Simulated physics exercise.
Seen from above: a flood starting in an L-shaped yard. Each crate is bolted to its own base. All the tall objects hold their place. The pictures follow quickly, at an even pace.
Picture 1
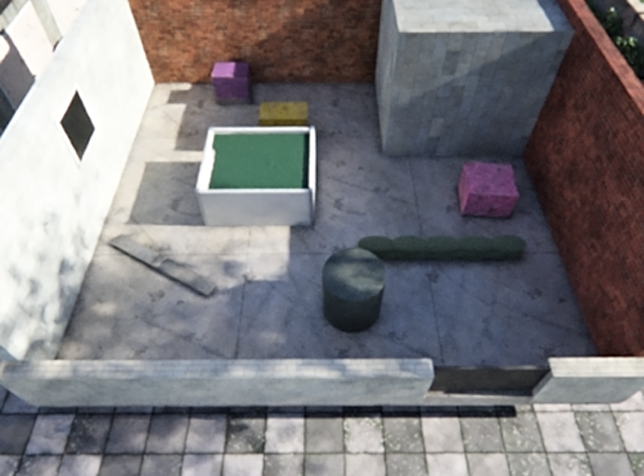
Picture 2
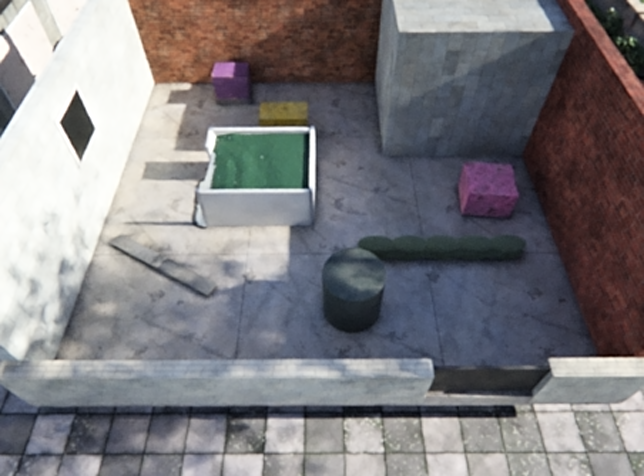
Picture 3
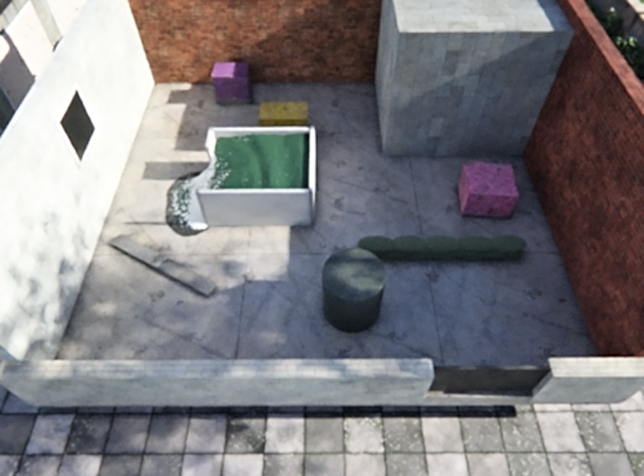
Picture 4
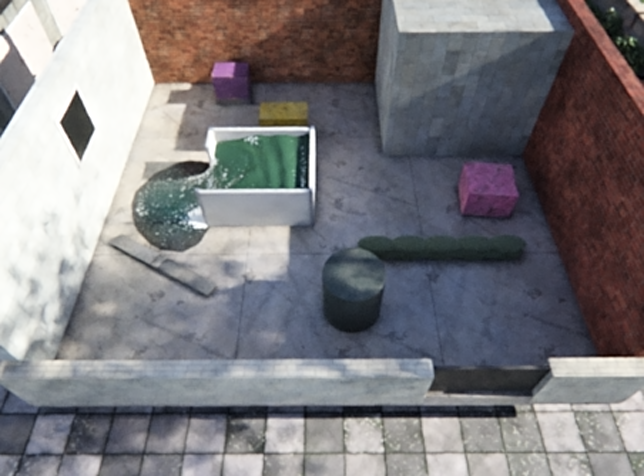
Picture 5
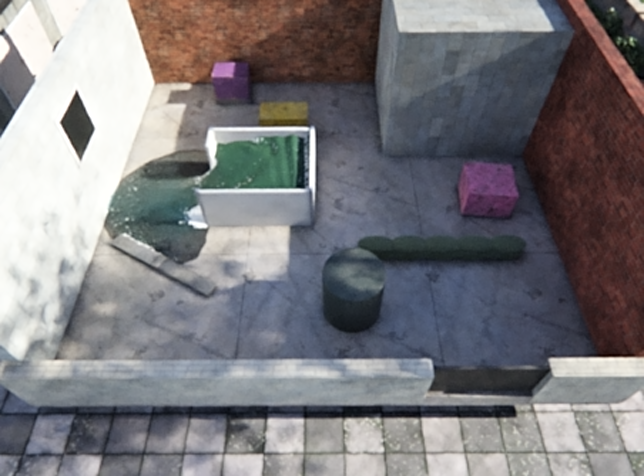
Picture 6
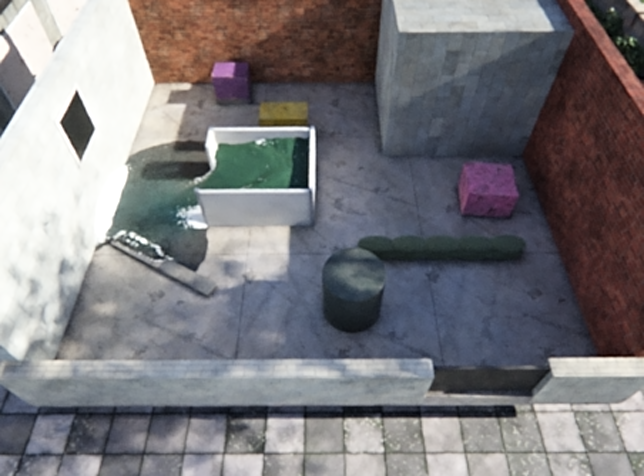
A walled, L-shaped yard with a paved floor is seen from above, with a white wall at left and red brick at the back and right. A white tank of green water stands left of centre, near a yellow block, two purple-pink blocks, a dark cylinder and a low green hedge. Water pours from the tank's left side and spreads leftward across the floor, reaching the slanted plank, while the camera stays still.
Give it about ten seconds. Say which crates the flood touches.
The yellow crate keeps dry; the pink crate is soaked; the purple crate is soaked.
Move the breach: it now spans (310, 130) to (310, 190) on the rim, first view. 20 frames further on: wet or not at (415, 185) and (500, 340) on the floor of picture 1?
In that order: Under water, wet.
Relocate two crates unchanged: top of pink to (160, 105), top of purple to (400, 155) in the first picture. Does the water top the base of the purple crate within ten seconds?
Then: The purple crate stays dry.
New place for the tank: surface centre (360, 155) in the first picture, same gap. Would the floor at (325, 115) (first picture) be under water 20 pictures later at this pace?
There: Dry.
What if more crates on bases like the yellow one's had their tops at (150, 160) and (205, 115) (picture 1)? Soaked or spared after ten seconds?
As listed: Is wetted, takes water.
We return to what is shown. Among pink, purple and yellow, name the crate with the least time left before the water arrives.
That is the crate marked purple.
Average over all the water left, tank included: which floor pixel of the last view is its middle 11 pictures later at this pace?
Near (187, 204).
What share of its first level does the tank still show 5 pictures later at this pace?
Some 56 per cent.
A moment on, water covers 15 % of the floor; the yellow crate not reached, the pink crate not reached, the purple crate not reached.
Next, water covers 25 % of the floor; the yellow crate not reached, the pink crate not reached, the purple crate not reached.
Then, water covers 40 % of the floor; the yellow crate water round its plinth, the pink crate not reached, the purple crate water round its plinth.
Later, water covers 70 % of the floor; the yellow crate water round its plinth, the pink crate not reached, the purple crate water round its plinth.
In the end, water covers 95 % of the floor; the yellow crate stayed above the water, the pink crate was topped, the purple crate was topped.
